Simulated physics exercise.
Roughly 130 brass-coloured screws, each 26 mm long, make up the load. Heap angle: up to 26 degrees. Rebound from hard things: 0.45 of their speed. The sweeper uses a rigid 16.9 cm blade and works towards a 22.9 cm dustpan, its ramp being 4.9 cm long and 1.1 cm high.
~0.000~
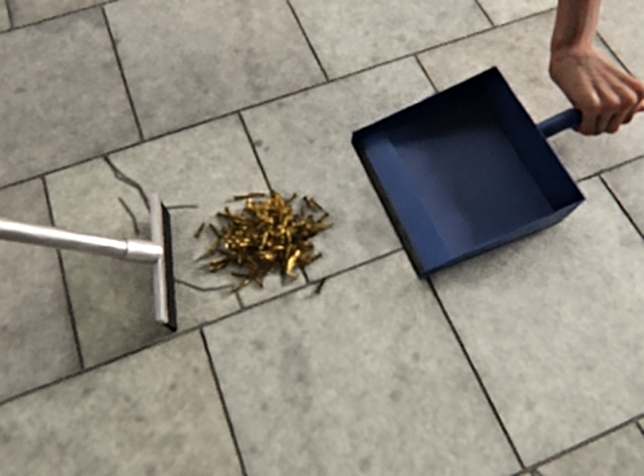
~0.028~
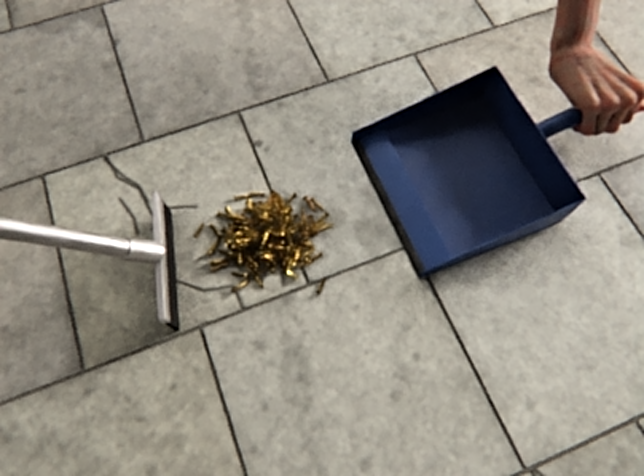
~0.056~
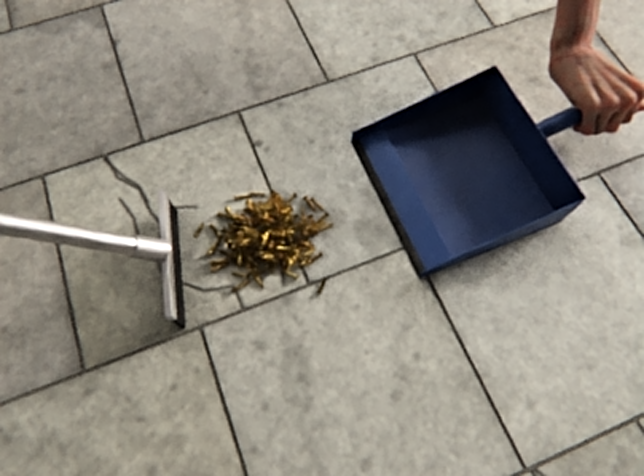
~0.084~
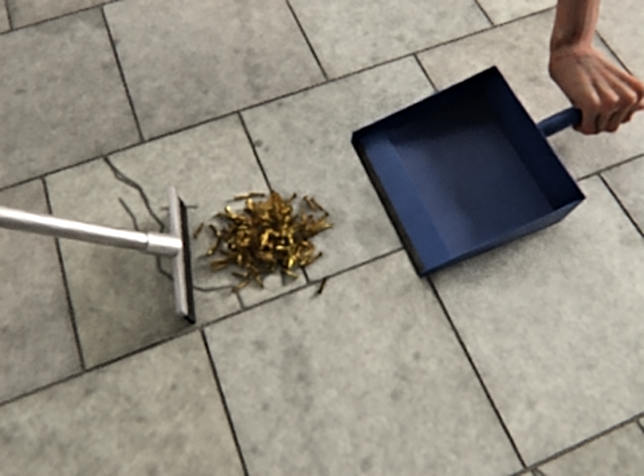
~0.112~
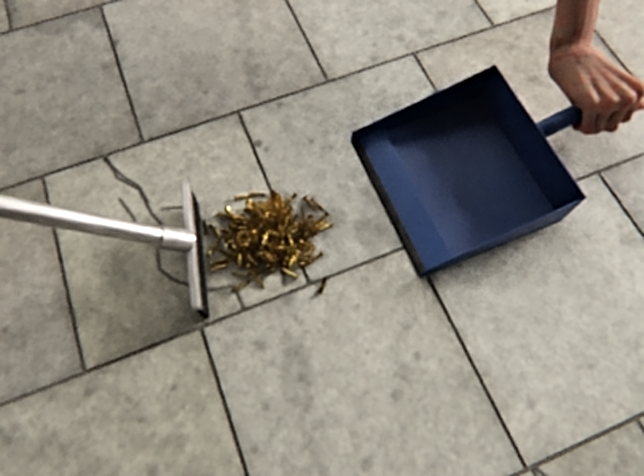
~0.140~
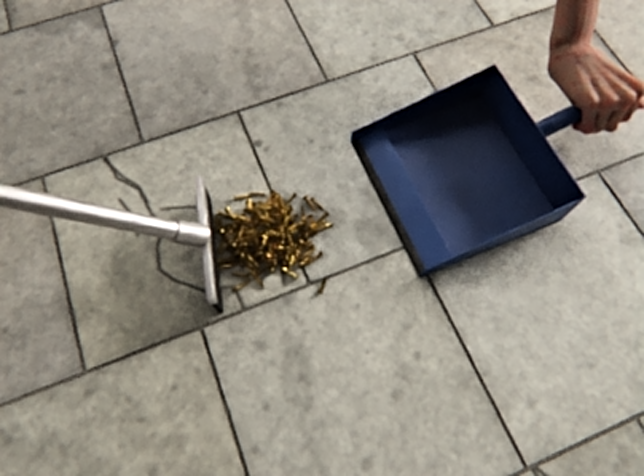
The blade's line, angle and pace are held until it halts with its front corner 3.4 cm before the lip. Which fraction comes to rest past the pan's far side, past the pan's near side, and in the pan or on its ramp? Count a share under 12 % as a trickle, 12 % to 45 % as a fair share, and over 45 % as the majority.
In the end far side: A slim portion, near side: A slim portion, pan: A middling portion.
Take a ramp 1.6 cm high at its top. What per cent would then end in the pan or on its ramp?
In that case some 20 per cent.
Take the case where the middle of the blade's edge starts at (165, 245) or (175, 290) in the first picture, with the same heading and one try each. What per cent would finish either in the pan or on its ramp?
Close to 20 in a hundred, then close to 30 in a hundred.
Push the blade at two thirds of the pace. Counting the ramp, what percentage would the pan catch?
Then near 15 in a hundred.
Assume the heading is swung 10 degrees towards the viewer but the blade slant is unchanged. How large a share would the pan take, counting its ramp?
Roughly 35 percent.
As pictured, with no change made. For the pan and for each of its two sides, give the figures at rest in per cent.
Far side 0; near side 0; pan 25.
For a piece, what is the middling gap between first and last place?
It works out to some 16 cm.
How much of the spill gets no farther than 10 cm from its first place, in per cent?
Near 0 per cent.
After 0.29 s, middle of the blade 14 cm from the lip; 0 % over the lip, far side 0 %, near side 0 %.
After 0.39 s, middle of the blade 7 cm from the lip; 0 % over the lip, far side 0 %, near side 0 %.
After 0.62 s, middle of the blade 5 cm from the lip; 25 % over the lip, far side 0 %, near side 0 %.
By 1.2 s all is still; far side 0 %, near side 0 %, pan 25 %, in front of the lip or behind the blade 70 %.
